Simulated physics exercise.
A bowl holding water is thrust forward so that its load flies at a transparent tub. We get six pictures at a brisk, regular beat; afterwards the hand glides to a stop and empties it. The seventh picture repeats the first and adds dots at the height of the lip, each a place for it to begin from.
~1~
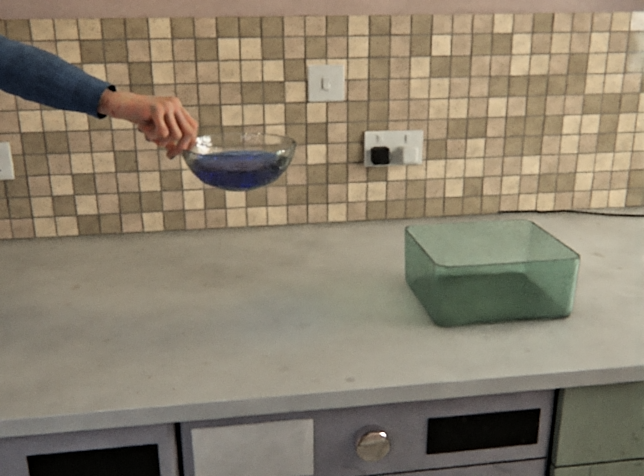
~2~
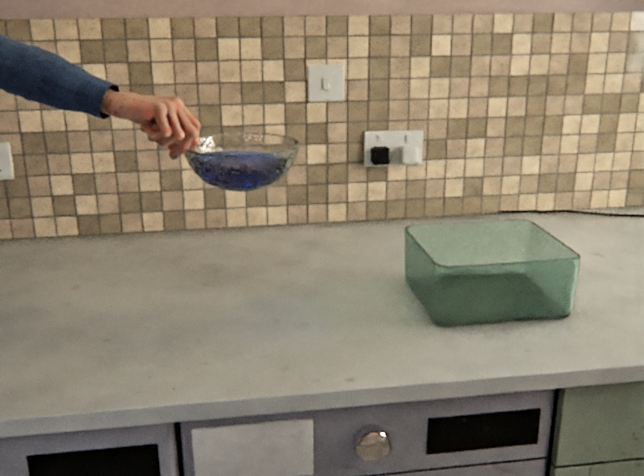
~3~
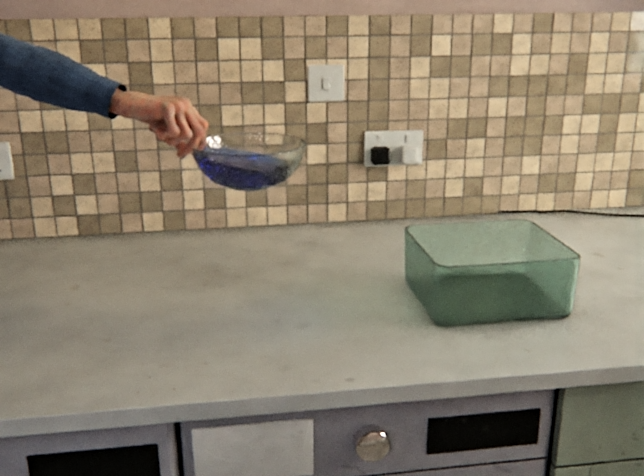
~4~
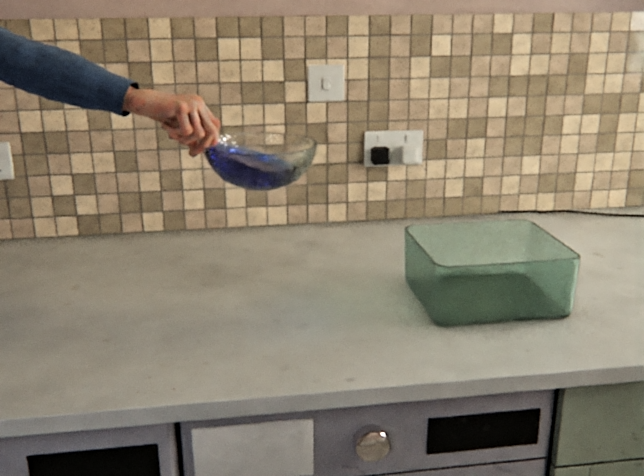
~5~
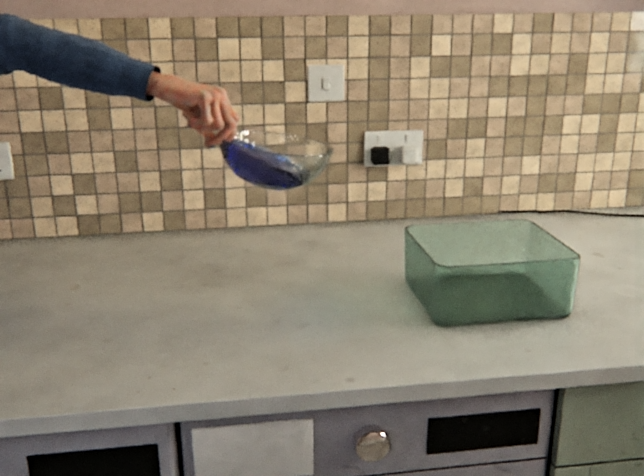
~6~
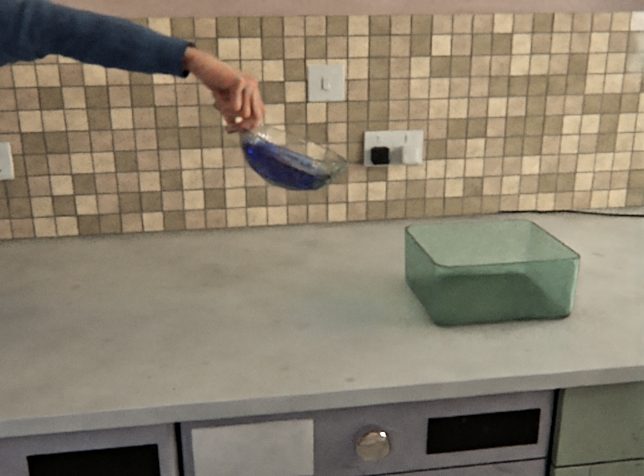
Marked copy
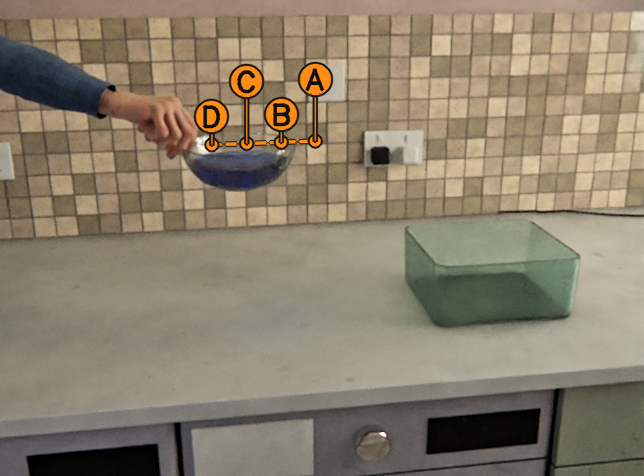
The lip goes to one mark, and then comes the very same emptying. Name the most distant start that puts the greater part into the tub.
A.
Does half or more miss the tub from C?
Yes.
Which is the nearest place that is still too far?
B it is.
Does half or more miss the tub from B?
Yes, it does.
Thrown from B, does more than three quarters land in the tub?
No, it does not.
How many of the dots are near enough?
One of the four.
On the marked copy, A at (315, 141); B at (281, 142); C at (246, 143); D at (211, 144).
If A is chosen, about 67 % lands in the tub, 21 % falls short and 11 % goes beside or beyond.
If B is chosen, about 28 % lands in the tub, 64 % falls short and 8 % goes beside or beyond.
If C is chosen, about 0 % lands in the tub, 99 % falls short.
If D is chosen, about 0 % lands in the tub, 100 % falls short.
